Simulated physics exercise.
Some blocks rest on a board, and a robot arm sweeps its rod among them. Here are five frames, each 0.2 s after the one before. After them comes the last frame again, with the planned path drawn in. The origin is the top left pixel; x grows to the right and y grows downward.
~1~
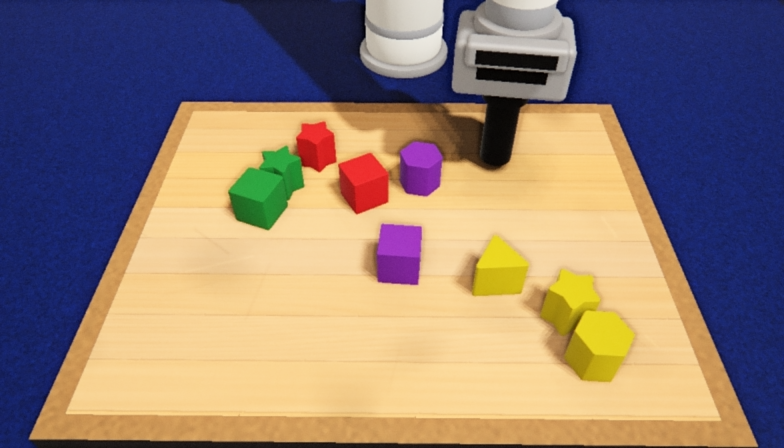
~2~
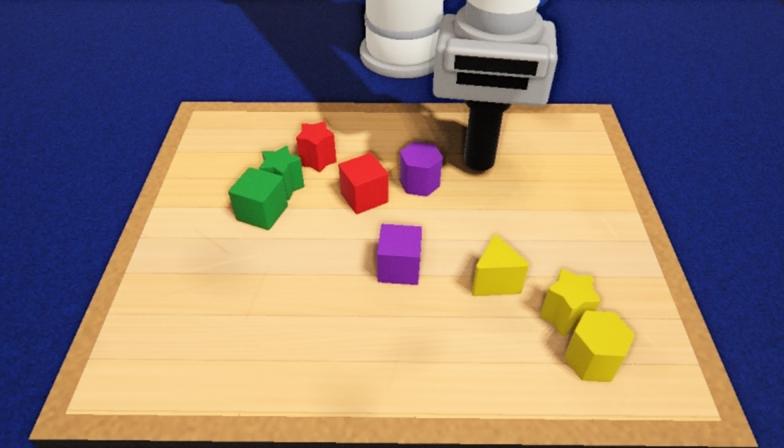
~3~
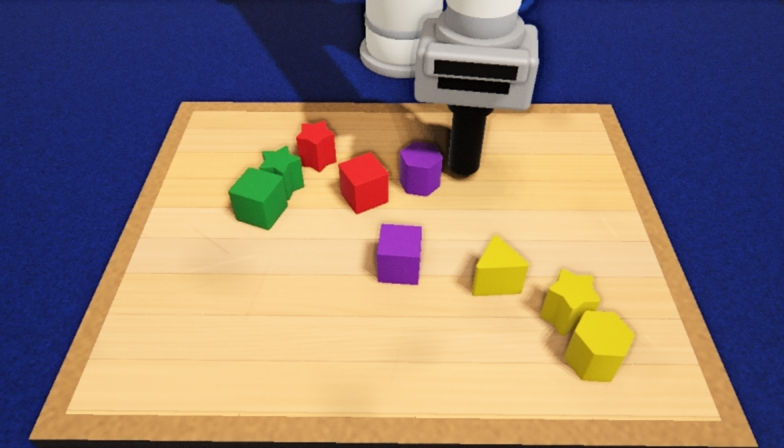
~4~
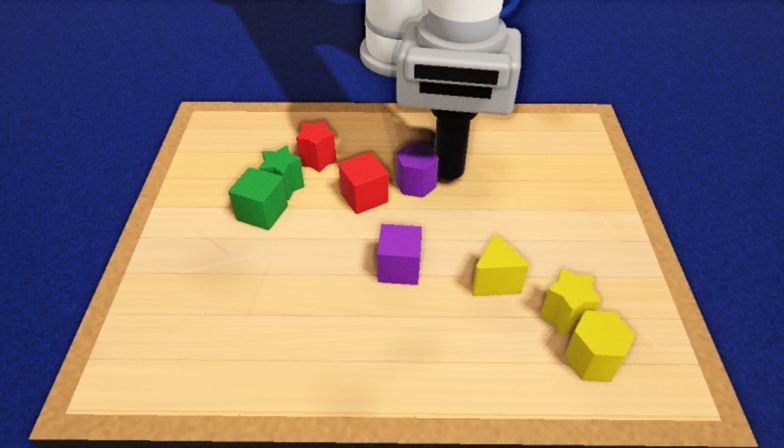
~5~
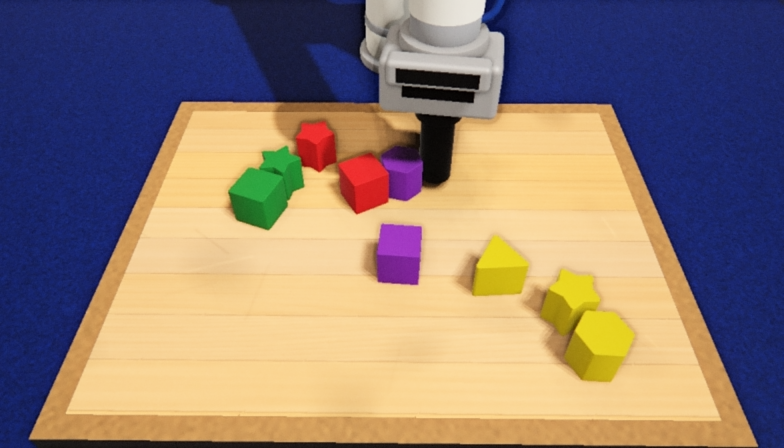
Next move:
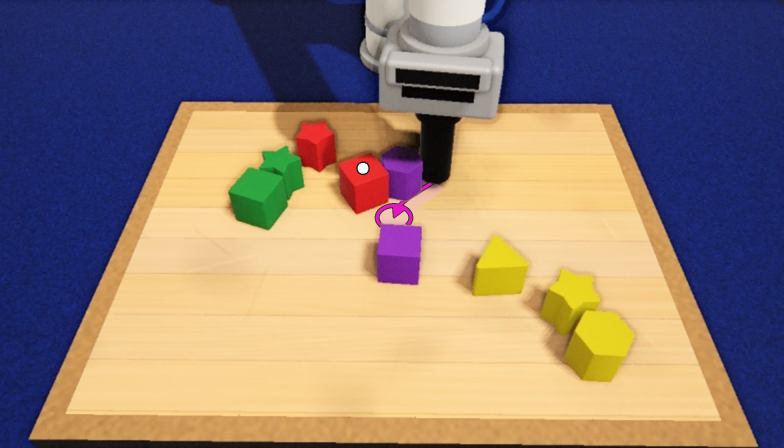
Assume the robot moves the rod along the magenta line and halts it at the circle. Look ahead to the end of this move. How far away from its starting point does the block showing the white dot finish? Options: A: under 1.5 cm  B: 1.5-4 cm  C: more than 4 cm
C (more than 4 cm)
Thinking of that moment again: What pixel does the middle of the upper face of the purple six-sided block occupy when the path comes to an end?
It should be at about (357, 183).
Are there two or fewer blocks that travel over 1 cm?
In short: Yes.
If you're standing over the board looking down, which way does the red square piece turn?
The answer is clockwise.
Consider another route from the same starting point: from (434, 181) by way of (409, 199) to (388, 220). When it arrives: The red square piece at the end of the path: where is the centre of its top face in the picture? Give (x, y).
For the centre of its top, I'd go with (314, 175).
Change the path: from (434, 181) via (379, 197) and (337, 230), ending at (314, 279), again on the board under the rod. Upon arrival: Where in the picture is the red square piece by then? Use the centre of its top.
Its top middle is near (255, 191).
Drawn move, from (434, 181) by way of (418, 192) and (403, 203) to (394, 217); the dot is on the red square piece.
What follows on the original path. Halfway along, rod at (410, 189); red square piece at (335, 174), turned 25° clockwise; purple six-sided block at (374, 172).
At the end, rod at (394, 210); red square piece at (320, 176), turned 45° clockwise; purple square piece still; purple six-sided block at (357, 183), turned 30° clockwise.
